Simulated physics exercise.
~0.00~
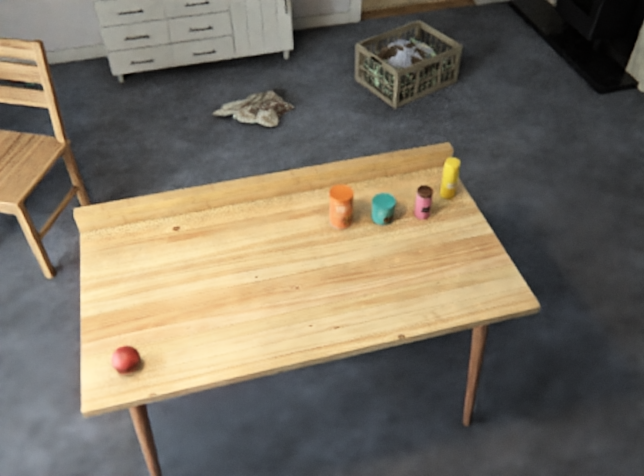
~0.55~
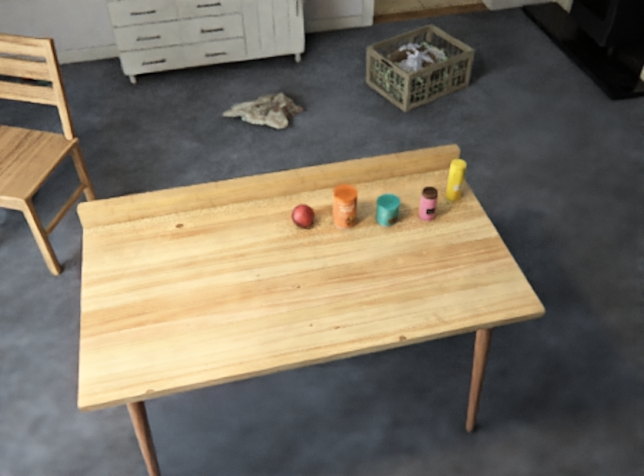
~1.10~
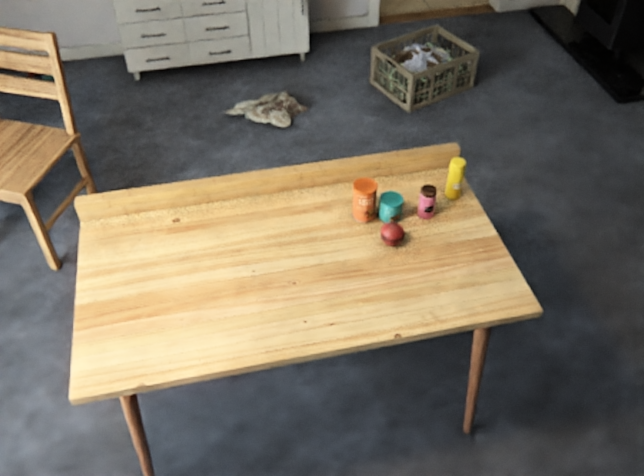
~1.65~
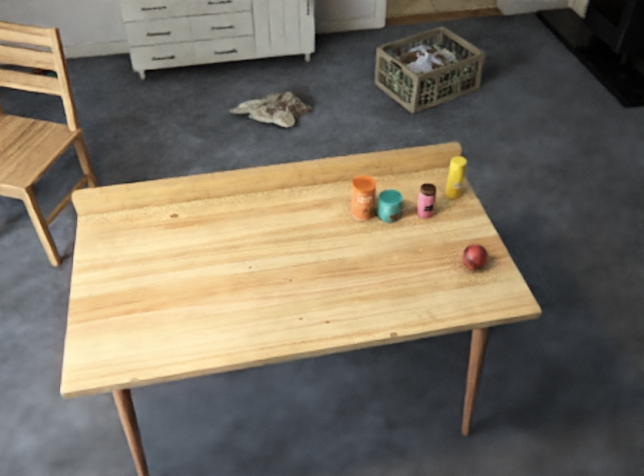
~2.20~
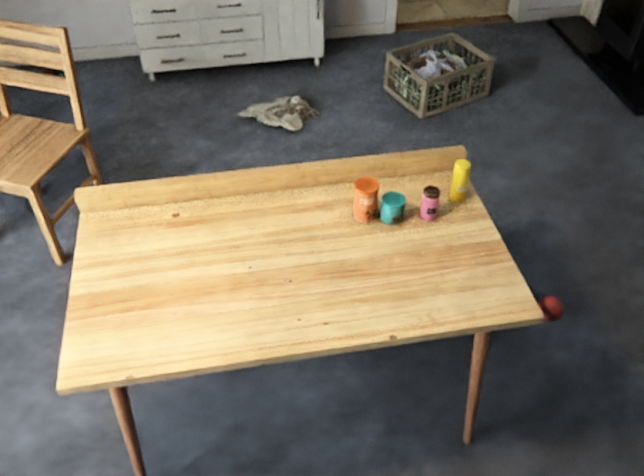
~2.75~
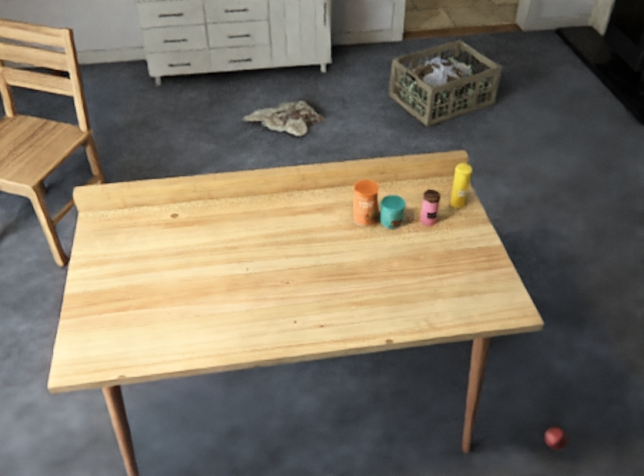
On a wooden table, a red ball rolls right, nudges an orange tin, and drops off.
